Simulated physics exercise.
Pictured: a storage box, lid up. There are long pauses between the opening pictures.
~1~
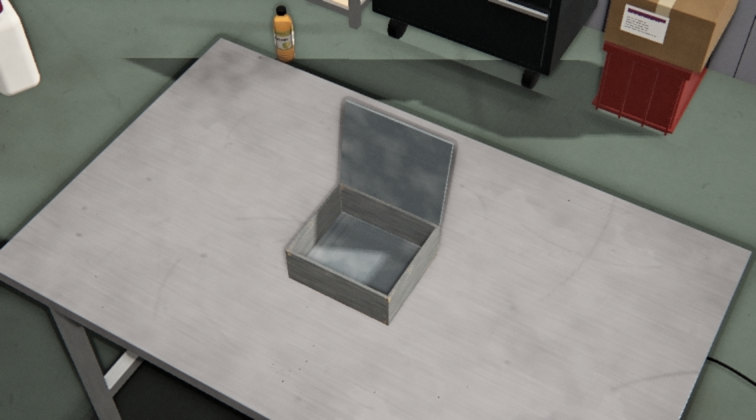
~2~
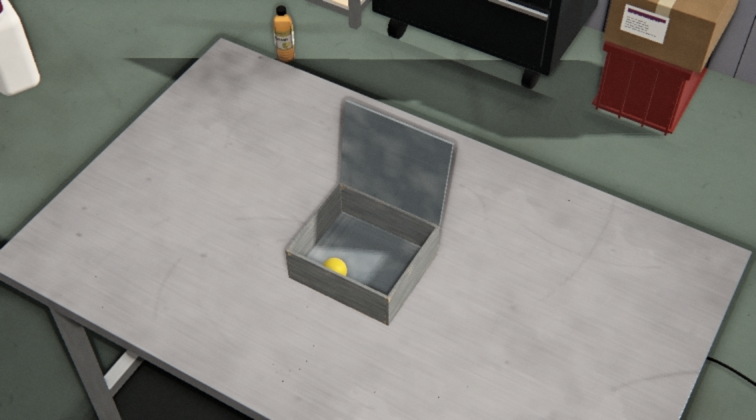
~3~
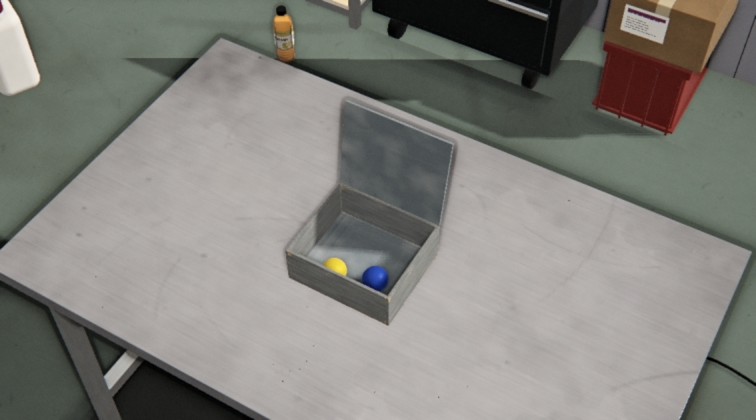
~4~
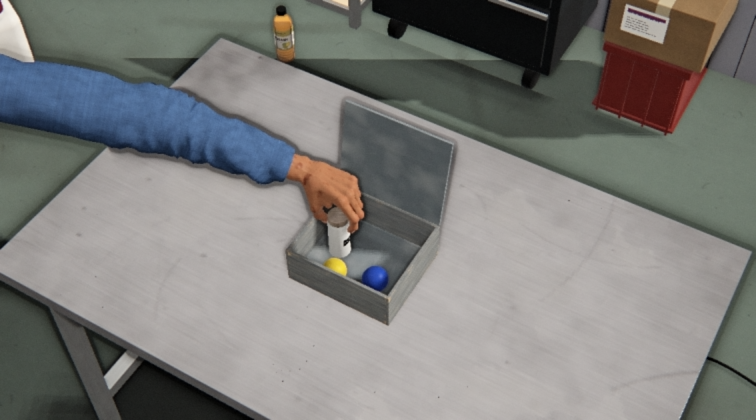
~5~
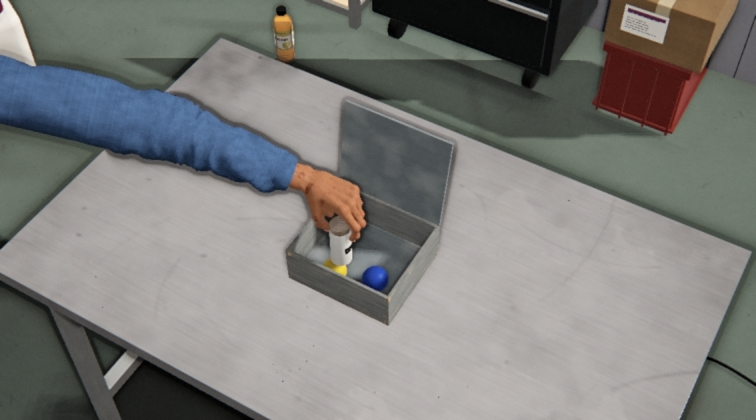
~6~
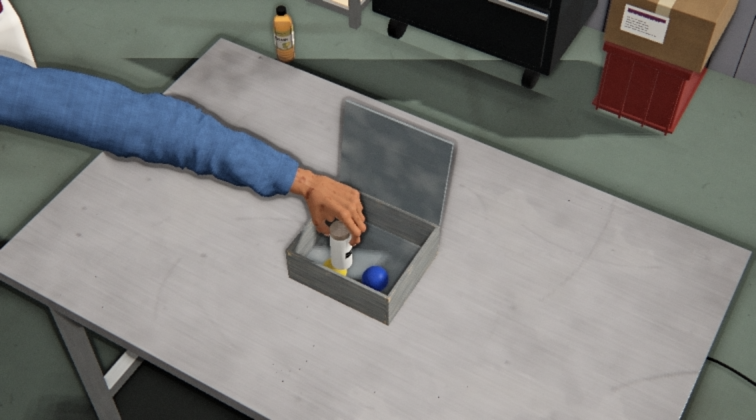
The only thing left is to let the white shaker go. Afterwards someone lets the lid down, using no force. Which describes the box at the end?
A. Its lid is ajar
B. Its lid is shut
Its lid is shut (B).
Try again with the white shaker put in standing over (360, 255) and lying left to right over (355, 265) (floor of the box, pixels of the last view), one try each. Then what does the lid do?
First, it gets propped open; second, it comes fully down.
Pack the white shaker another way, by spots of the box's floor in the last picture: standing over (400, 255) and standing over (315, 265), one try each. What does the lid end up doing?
First time round it won't go down, and second time round it won't go down.
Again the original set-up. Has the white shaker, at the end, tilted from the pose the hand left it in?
Well, it ends up skewed.
Then, 0.50 s past the last view, white shaker on its side near (371, 252); yellow lemon displaced a little; blue lemon displaced a little.
Then, 1.50 s past the last view, lid 73° above the rim; white shaker on its side near (362, 238); yellow lemon displaced about its own width; blue lemon displaced about its own width.
Then, 1.90 s past the last view, lid 17° above the rim; white shaker on its side near (363, 237); yellow lemon displaced about its own width; blue lemon displaced about its own width.
Finally, lid shut; down or leaning hard in the box, white shaker; moved from the start, yellow lemon; blue lemon still in place. Final places as the last picture's camera would see them, white shaker near (363, 237).
